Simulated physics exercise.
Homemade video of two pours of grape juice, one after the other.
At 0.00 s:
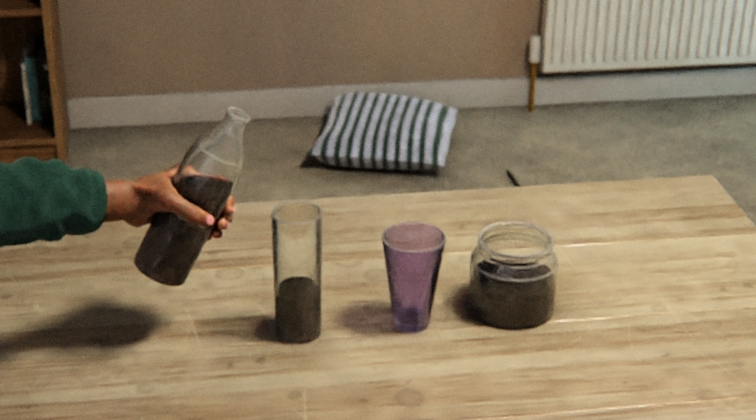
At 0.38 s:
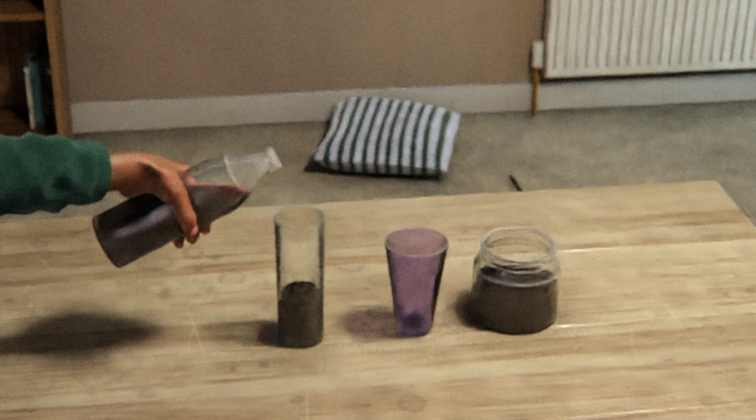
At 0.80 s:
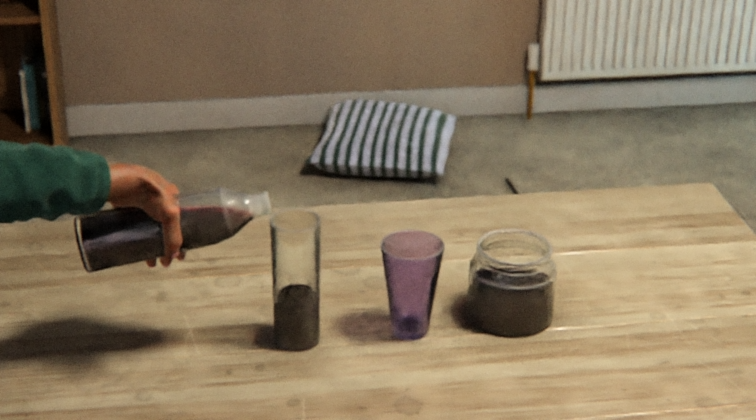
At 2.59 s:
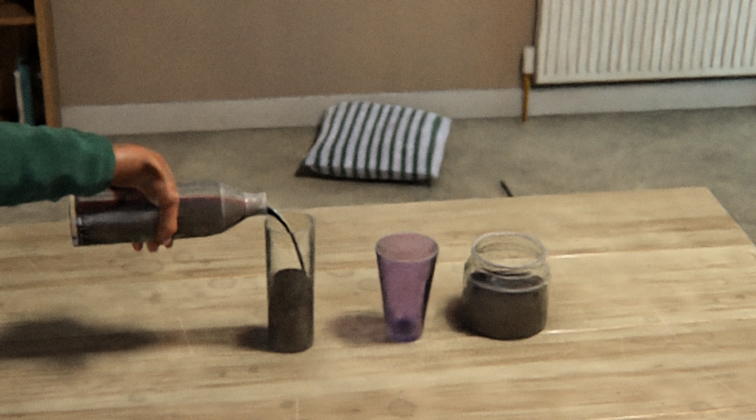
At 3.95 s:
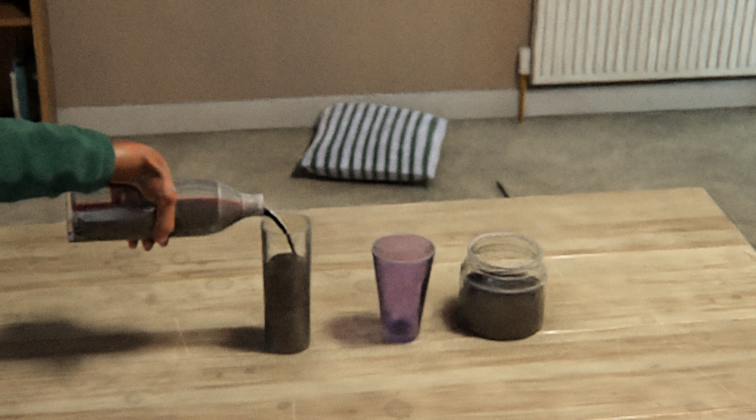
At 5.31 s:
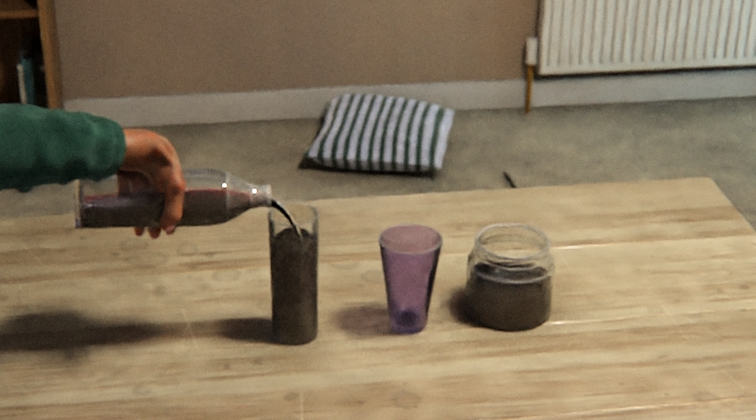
A hand in a green sleeve lifts a bottle of dark liquid at the left of a wooden table and tips it toward a tall glass already partly filled. The liquid streams in and its level climbs well up the glass, while the purple glass and half-full jar stay untouched.
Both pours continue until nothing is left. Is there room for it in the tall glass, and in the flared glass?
The tall glass will fail to contain it; the flared glass will fail to contain it.
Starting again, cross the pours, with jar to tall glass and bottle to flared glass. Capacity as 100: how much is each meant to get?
Estimate: 130 in a hundred, then 130 in a hundred.
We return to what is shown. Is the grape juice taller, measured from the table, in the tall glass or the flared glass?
The one on the left.
By 8.1 s, the tall glass is full to the brim with a puddle round it.
By 25.8 s, the tall glass is full to the brim with a puddle round it; the flared glass is full to the brim with a puddle round it.
